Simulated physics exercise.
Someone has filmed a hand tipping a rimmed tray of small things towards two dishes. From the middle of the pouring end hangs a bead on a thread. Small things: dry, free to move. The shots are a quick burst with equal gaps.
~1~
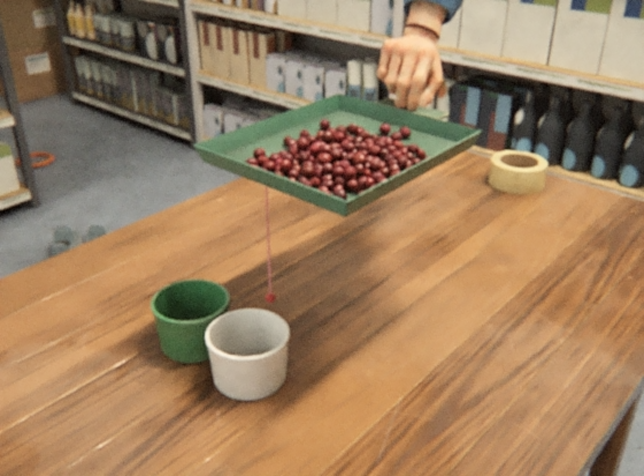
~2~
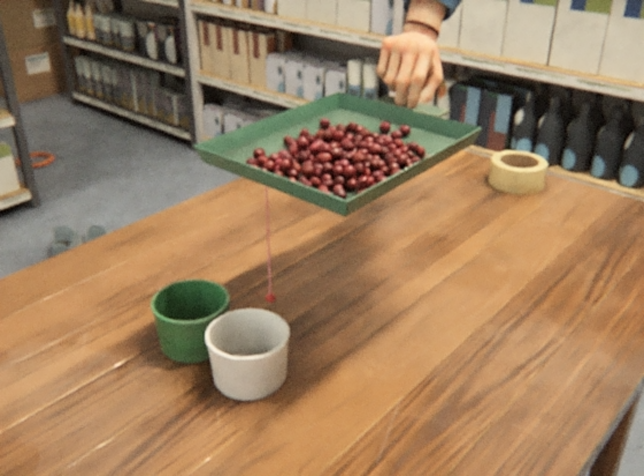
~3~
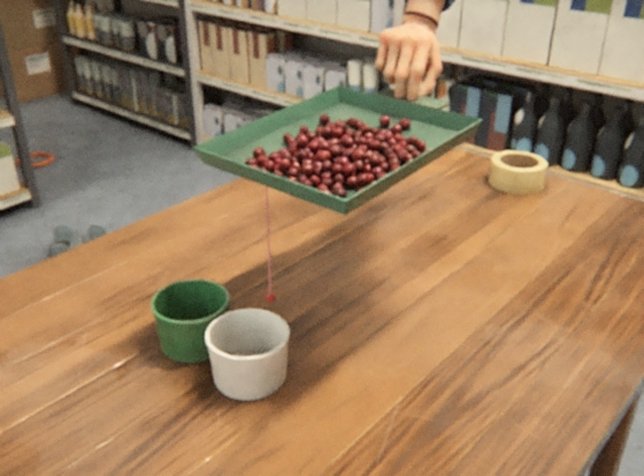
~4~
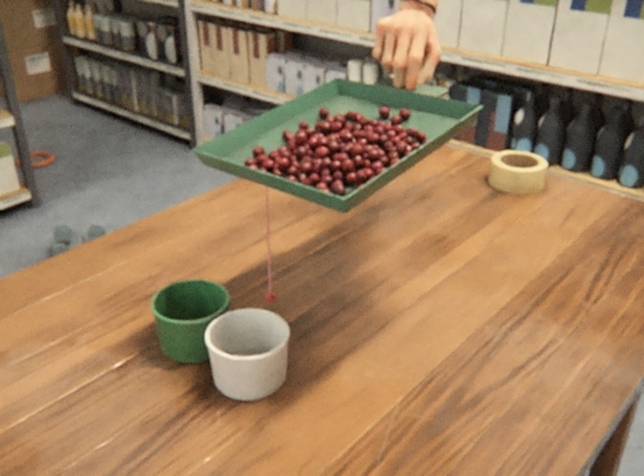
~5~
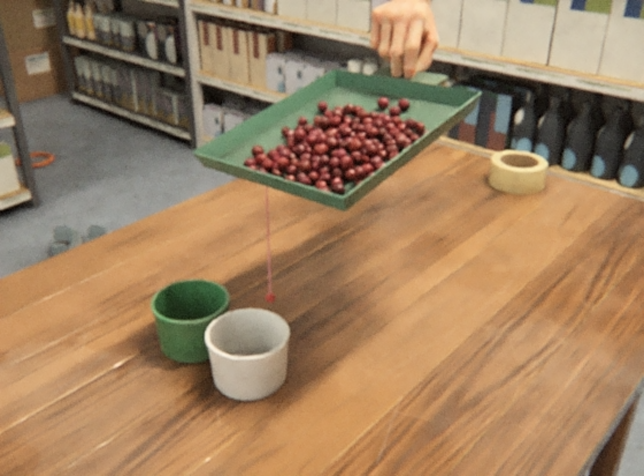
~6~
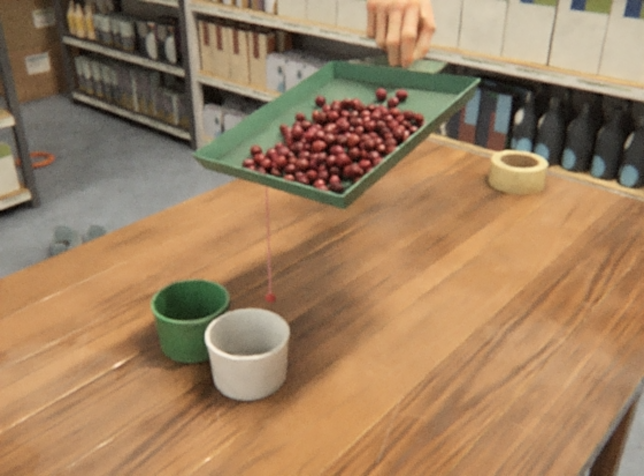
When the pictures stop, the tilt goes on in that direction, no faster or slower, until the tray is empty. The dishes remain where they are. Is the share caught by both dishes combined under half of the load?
The dishes gather above half.
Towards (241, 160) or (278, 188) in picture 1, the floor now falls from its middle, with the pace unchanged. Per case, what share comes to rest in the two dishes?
Lab note: Case 1 near 40 %, case 2 near 40 %.
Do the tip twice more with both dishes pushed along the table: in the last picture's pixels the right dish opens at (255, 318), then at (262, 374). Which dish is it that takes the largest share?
Left side first, Left side second.
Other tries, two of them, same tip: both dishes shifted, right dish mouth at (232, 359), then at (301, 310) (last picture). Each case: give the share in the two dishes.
Close to 30 in a hundred, then close to 0 in a hundred.
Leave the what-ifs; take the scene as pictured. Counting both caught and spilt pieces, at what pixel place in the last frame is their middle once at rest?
Centre at rest: Close to (196, 336).
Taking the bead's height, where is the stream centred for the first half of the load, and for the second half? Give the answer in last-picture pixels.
The first part passes (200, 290); everything after passes (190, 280).
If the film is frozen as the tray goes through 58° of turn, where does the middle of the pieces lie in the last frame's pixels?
I'd put it at about (272, 142).
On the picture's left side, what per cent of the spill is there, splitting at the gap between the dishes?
About 80 percent.
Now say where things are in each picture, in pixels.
The first frame shows corners of the pouring end at (203, 145) and (346, 197), level; middle of the load at (344, 157), dried cherries; left dish at (163, 334); right dish at (219, 370); bead on its thread at (270, 298).
The second frame shows corners of the pouring end at (203, 145) and (346, 197), level; middle of the load at (344, 156).
The third frame shows corners of the pouring end at (202, 146) and (345, 196), tipped barely, lowest at the left corner; middle of the load at (343, 153).
The fourth frame shows corners of the pouring end at (201, 148) and (344, 194), tipped a little, lowest at the left corner; middle of the load at (342, 149).
The fifth frame shows corners of the pouring end at (201, 150) and (342, 193), tipped a little, lowest at the left corner; middle of the load at (341, 144).
The sixth frame shows corners of the pouring end at (200, 153) and (341, 191), tipped a little, lowest at the left corner; middle of the load at (340, 140); left dish at (163, 334); right dish at (219, 370).
Soon, tray tipped steeply; nearly all on the tray; a stray few in the left dish; a stray few in the air.
A while on, tray tipped right over; about a quarter on the tray; a small part in the right dish; about a quarter in the left dish; a small part outside both; about a third in the air.
Towards the end, tray tipped past a quarter turn; a small part in the right dish; about half in the left dish; about a third outside both.
Finally, tray tipped past a quarter turn; a small part in the right dish; about half in the left dish; about a third outside both.
